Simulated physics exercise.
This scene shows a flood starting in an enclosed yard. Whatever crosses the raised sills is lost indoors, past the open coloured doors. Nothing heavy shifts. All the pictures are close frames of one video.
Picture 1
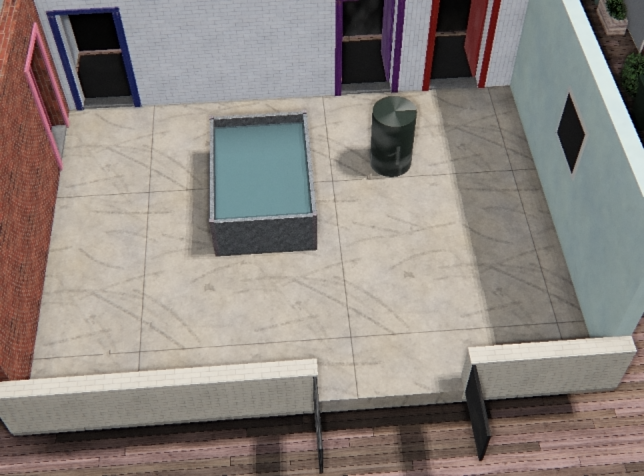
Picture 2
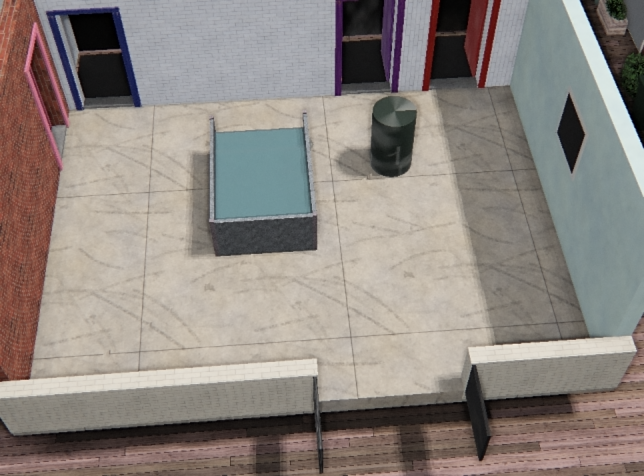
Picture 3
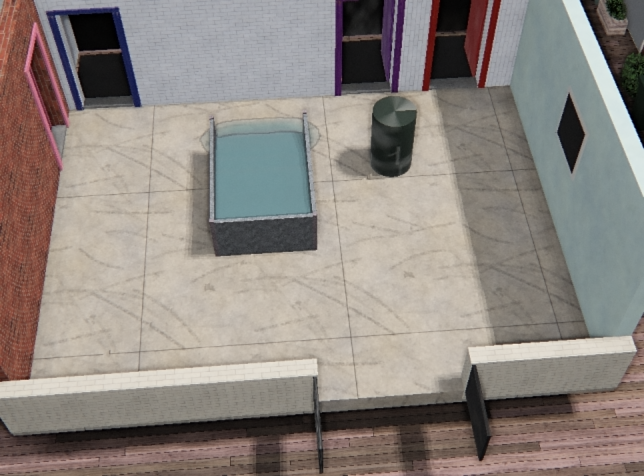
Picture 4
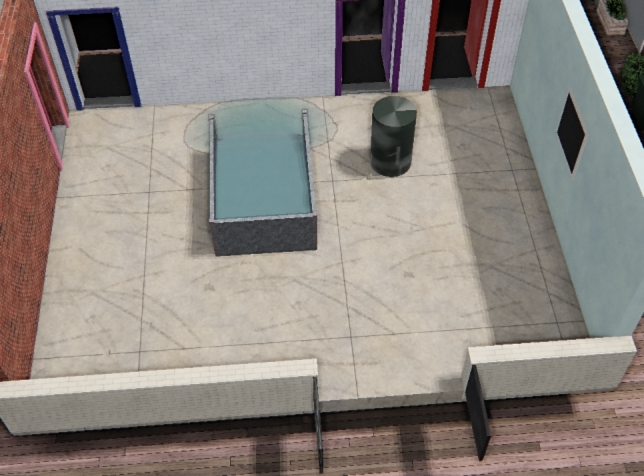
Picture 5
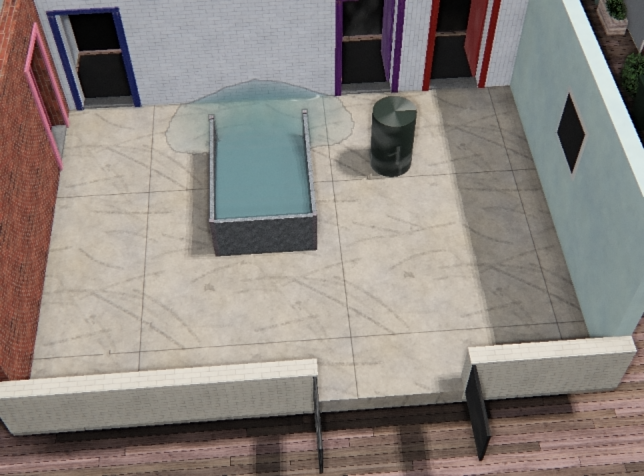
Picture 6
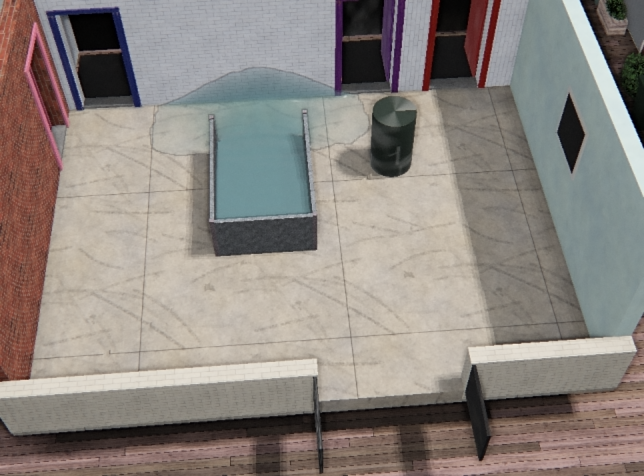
Water pours from the open far side of the tank and spreads across the yard.
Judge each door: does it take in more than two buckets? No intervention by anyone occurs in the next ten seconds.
My prediction: The purple door will let in too much, the blue door will let in too much, the pink door will let in too much, the red door will let in too much.
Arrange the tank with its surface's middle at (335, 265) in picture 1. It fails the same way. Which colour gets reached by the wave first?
Result: The purple door.
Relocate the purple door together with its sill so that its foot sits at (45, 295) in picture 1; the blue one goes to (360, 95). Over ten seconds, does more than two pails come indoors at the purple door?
I'd say the purple one doesn't reach it.
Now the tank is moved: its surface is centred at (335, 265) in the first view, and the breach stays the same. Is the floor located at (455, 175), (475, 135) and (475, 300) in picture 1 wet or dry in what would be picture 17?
Readings in order: Flood; flood; no flood.
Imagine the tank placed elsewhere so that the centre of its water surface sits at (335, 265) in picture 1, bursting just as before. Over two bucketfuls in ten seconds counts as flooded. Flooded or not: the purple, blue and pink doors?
Purple: Exceeds the limit; blue: Exceeds the limit; pink: Exceeds the limit.
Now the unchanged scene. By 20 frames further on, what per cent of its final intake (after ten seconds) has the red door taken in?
Near 5 per cent, give or take.
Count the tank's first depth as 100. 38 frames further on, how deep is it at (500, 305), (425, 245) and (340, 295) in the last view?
At the three places, in the order asked: Around 4, 2 and 0 per cent.
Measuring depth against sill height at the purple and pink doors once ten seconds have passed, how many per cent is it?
60 and 50 %, in that order.
A moment on, water covers 15 % of the floor; the purple door under two buckets in, the blue door wet at the sill, nothing in, the pink door not reached, the red door not reached.
Next, water covers 30 % of the floor; the purple door over two buckets in, the blue door under two buckets in, the pink door over two buckets in, the red door wet at the sill, nothing in.
Then, water covers 40 % of the floor; the purple door over two buckets in, the blue door over two buckets in, the pink door far over two buckets in, the red door under two buckets in.
Later, water covers 75 % of the floor; the purple door over two buckets in, the blue door over two buckets in, the pink door far over two buckets in, the red door over two buckets in.
In the end, water covers 95 % of the floor; the purple door over two buckets in, the blue door far over two buckets in, the pink door far over two buckets in, the red door over two buckets in.
